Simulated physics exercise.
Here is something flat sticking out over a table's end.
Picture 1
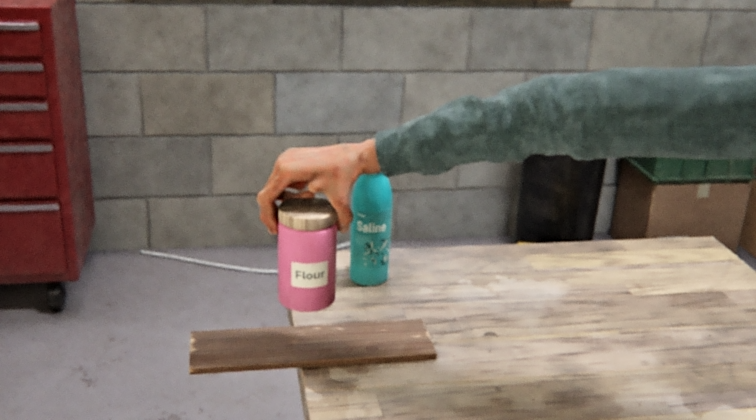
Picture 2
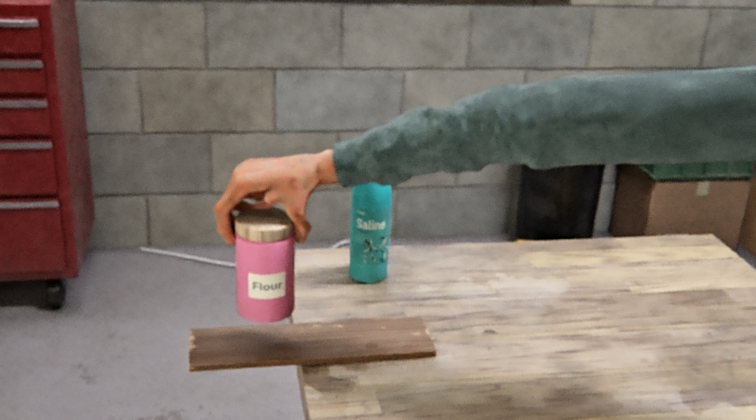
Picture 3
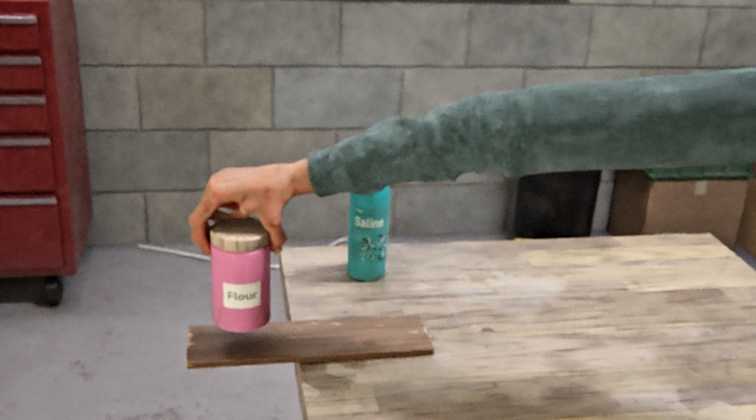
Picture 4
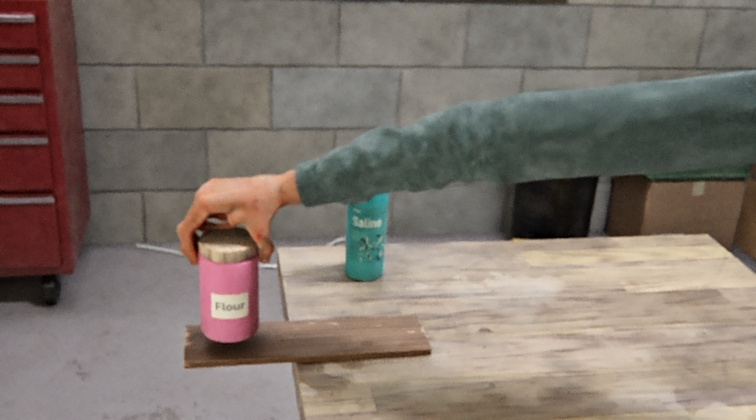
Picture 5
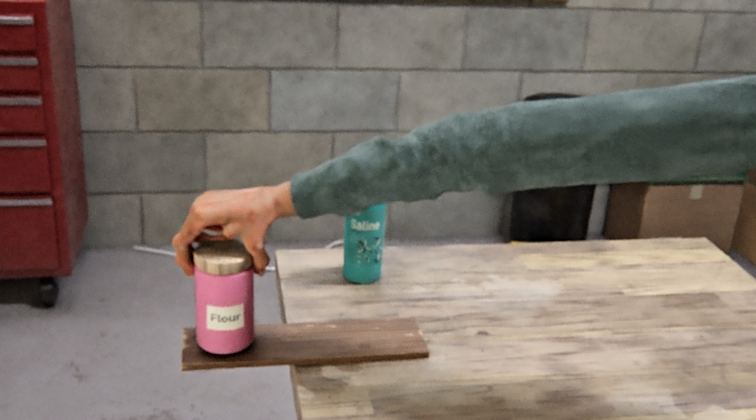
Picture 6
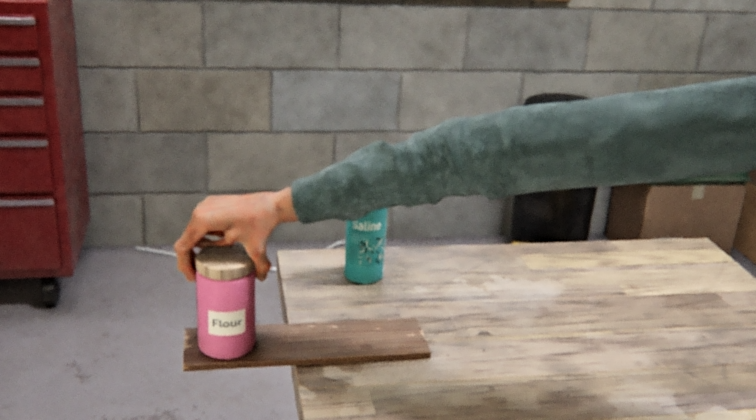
A hand moves a pink flour jar left and lowers it onto the overhanging wooden board.
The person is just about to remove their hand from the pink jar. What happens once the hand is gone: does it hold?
It is going to be unstable.
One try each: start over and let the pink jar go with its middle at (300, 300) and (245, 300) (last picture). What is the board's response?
Well, first it stays in place, and then in the second try it tumbles down.
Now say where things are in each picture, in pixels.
On its way; pink jar (307, 253); turquoise bottle (371, 219), in the first frame.
On its way; pink jar (266, 265); turquoise bottle (371, 217), in the second frame.
On its way; pink jar (241, 274); turquoise bottle (369, 214), in the third frame.
On its way; pink jar (230, 284); turquoise bottle (367, 214), in the fourth frame.
On its way; pink jar (225, 295); turquoise bottle (365, 217), in the fifth frame.
In place under the hand; pink jar (226, 300); turquoise bottle (367, 217), in the sixth frame.
Then, 0.40 s past the last view, pink jar now down on the floor or falling; brown board on its side.
Then, 0.60 s past the last view, brown board now down on the floor or falling.
Then, 0.70 s past the last view, things are still on the move.
Then, 0.90 s past the last view, as before.
Finally, down on the floor or falling, brown board and pink jar; turquoise bottle still in place. The board goes over.
